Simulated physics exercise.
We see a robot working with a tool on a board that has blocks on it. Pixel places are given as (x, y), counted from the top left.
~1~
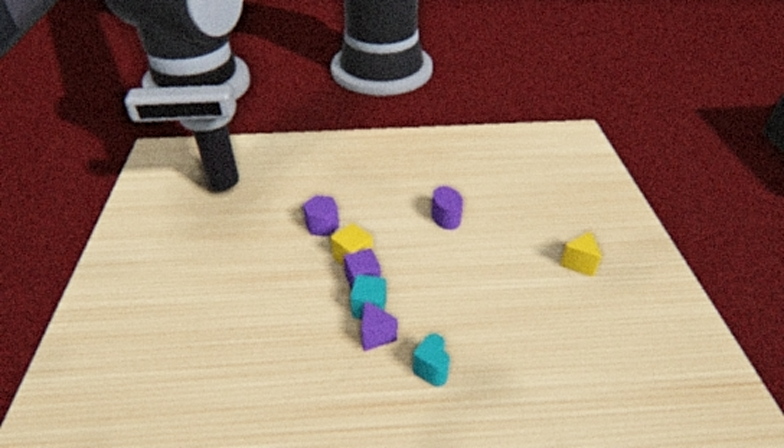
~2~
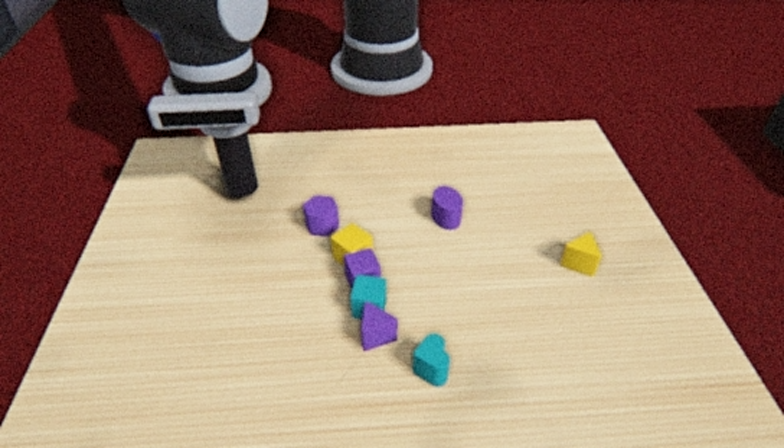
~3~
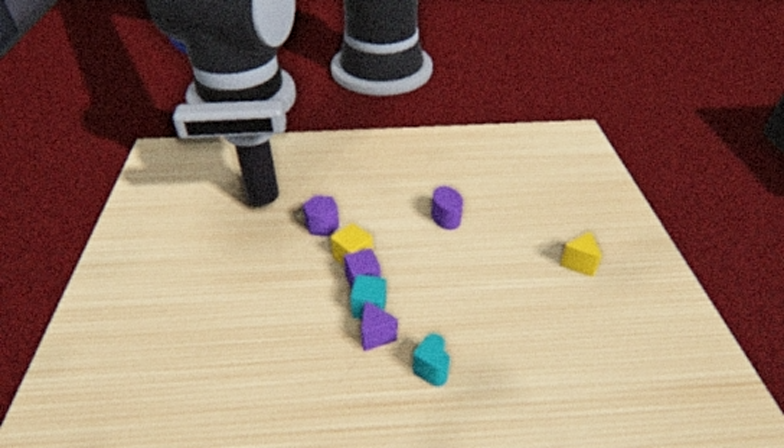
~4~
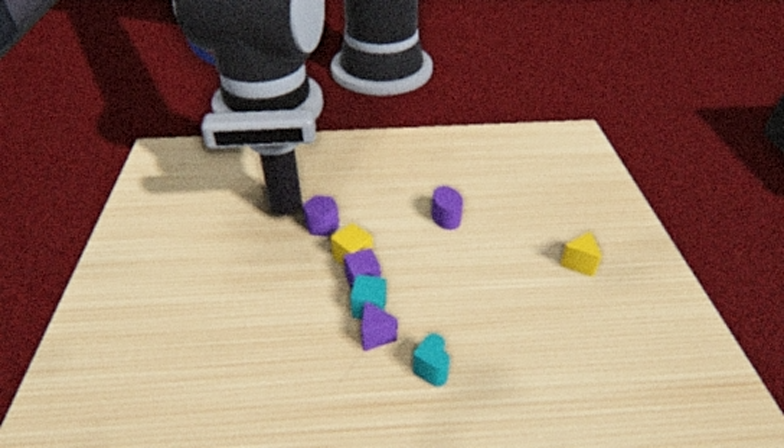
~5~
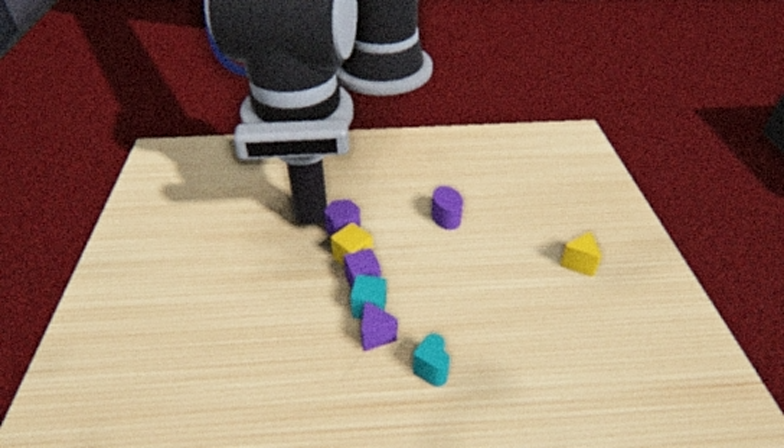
A robot arm slid its black tool to the right across a wooden board and nudged a purple block slightly rightward, toward the yellow one, while the other purple, teal and yellow blocks stayed still.
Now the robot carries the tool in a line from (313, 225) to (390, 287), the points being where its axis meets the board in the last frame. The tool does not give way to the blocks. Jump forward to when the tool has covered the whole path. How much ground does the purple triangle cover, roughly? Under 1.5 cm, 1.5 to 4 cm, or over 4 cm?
The answer will be the middling band, 1.5 to 4 cm.
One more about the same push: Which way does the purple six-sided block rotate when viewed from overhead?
Counterclockwise from above.
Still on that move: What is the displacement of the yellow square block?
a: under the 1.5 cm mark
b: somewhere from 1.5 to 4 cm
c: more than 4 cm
That would be c.
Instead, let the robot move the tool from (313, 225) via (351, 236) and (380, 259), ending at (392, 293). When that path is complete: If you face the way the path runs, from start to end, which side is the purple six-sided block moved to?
Left-hand side.
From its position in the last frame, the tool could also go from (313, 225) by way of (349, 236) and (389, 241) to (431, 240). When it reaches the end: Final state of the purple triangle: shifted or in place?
Its place stays the same.
On the path given first. One third of the way, tool at (335, 234); purple six-sided block at (366, 215), turned 45° anticlockwise; yellow square block at (363, 240), turned 35° clockwise.
Two thirds of the way, tool at (361, 255); purple six-sided block at (371, 216), turned 65° anticlockwise; yellow square block at (396, 255); purple square block at (378, 278), turned 40° clockwise; purple triangle at (378, 329), turned 25° anticlockwise.
At the end, tool at (390, 276); purple six-sided block at (371, 216), turned 65° anticlockwise; yellow square block at (426, 263), turned 55° anticlockwise; purple square block at (392, 297), turned 65° clockwise; purple triangle at (374, 348), turned 40° anticlockwise.
